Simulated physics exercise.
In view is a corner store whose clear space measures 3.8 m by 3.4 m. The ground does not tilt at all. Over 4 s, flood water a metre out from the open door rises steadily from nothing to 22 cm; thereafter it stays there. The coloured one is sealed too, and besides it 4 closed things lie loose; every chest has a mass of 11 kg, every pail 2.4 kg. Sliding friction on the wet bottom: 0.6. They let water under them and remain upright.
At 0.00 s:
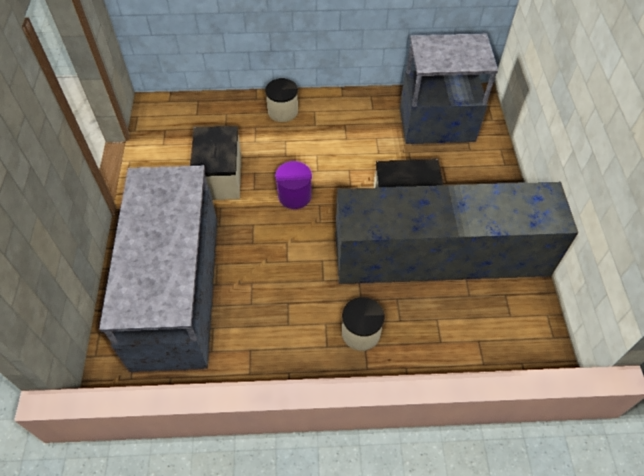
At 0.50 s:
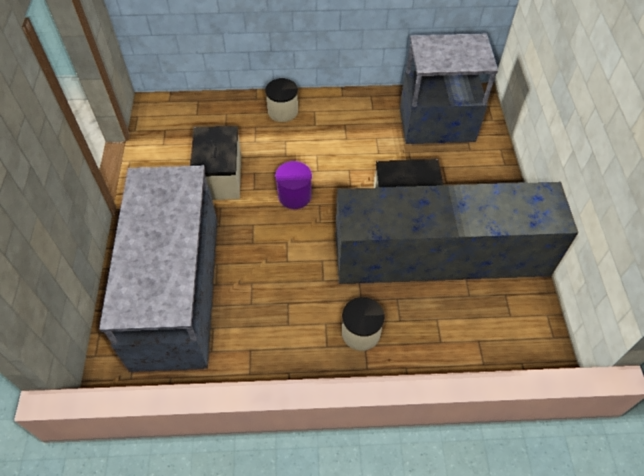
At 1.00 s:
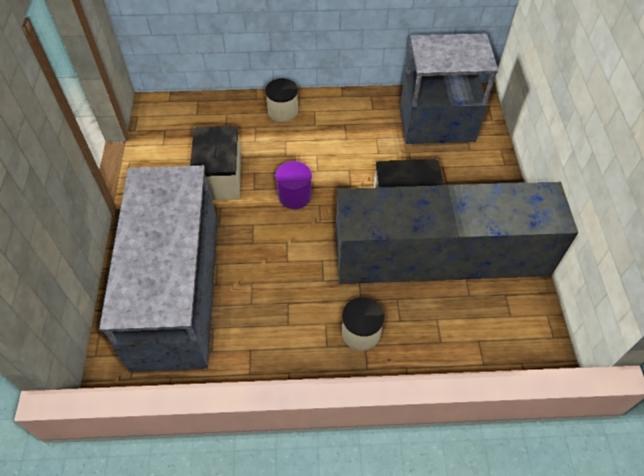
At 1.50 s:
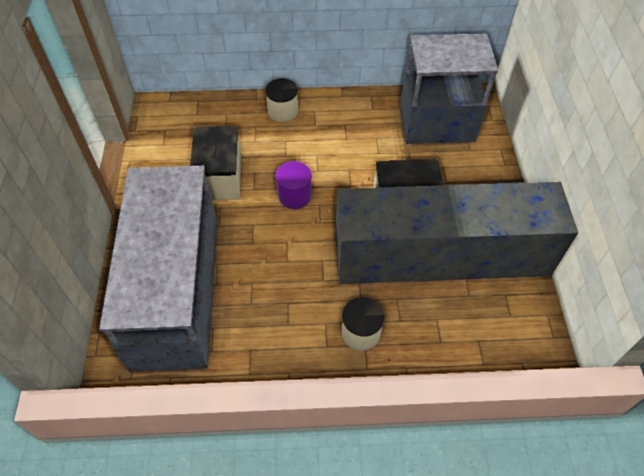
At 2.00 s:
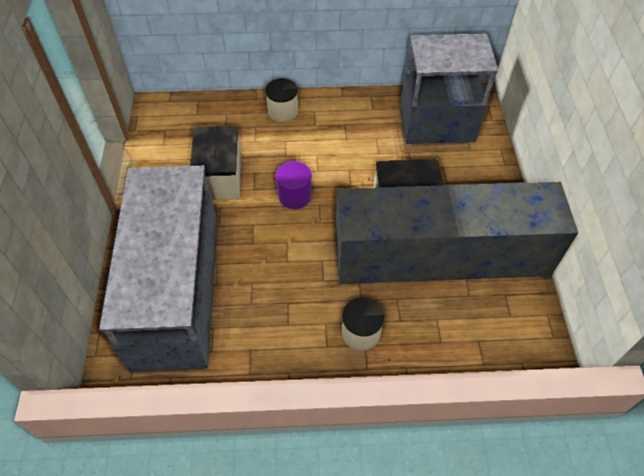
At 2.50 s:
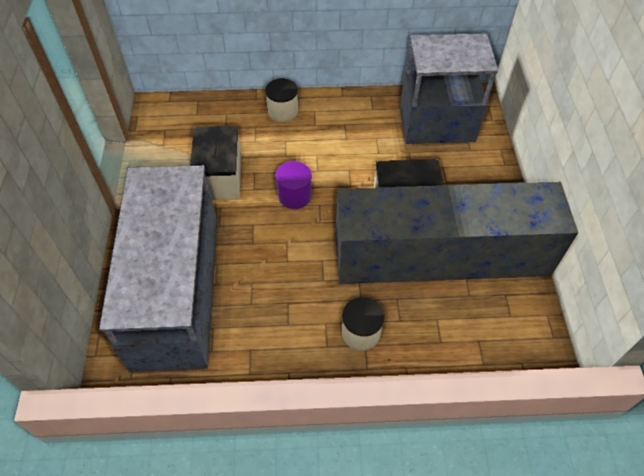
The clip opens on a corner store seen from above, with a purple pail among dark-topped containers and counters on a wooden floor. Outside, bluish-green water spreads over the pale paving and into the doorway at left, then a thin sheet slips onto the floorboards, while everything inside stays still.
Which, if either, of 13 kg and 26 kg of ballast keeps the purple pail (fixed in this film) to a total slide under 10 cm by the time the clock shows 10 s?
The lesser amount keeps it steady.
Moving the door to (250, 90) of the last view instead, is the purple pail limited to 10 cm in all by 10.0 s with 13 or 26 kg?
Okay, so the light mass does it.
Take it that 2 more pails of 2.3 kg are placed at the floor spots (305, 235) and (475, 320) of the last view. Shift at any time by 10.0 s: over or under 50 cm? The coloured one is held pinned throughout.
In that order: Over, under.
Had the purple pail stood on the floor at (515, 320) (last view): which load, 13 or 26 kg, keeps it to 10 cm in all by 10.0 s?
So both weights work.
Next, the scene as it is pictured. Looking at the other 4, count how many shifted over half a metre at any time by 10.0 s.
That makes 3.
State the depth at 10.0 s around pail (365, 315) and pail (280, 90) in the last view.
First about 2 cm, second about 12 cm.
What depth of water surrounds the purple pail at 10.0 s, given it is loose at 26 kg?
Something like 12 centimetres.
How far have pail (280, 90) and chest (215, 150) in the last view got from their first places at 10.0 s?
150 cm, 250 cm.
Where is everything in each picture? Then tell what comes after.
In the first picture, the purple pail at (294, 175) rests on the ground; water covers 0.0 m2; 0 of 5 have shifted.
In the second picture, the purple pail at (294, 175) rests on the ground; 0.0 m2 under water; 0 of 5 have shifted.
In the third picture, the purple pail at (294, 175), on the bottom; 0.0 m2 under water; 0 of 5 have shifted.
In the fourth picture, the purple pail at (294, 175), on the bottom; 0.0 m2 under water; 0 of 5 have shifted.
In the fifth picture, the purple pail at (294, 175), on the bottom; water covers 0.0 m2; 0 of 5 have shifted.
In the sixth picture, the purple pail at (294, 175) rests on the ground; water covers 0.4 m2; 0 of 5 have shifted.
After 3.5 s the purple pail would be 0 cm from its start with 13 kg and 0 cm from its start with 26 kg; 0 cm of water round it then.
After 4.5 s the purple pail would be 0 cm from its start with 13 kg and 0 cm from its start with 26 kg; 5 cm of water round it then.
After 7.0 s the purple pail would be 0 cm from its start with 13 kg and 0 cm from its start with 26 kg; 6 cm of water round it then.
After 10.0 s the purple pail would be 3 cm from its start with 13 kg and 0 cm from its start with 26 kg; 12 cm of water round it then.
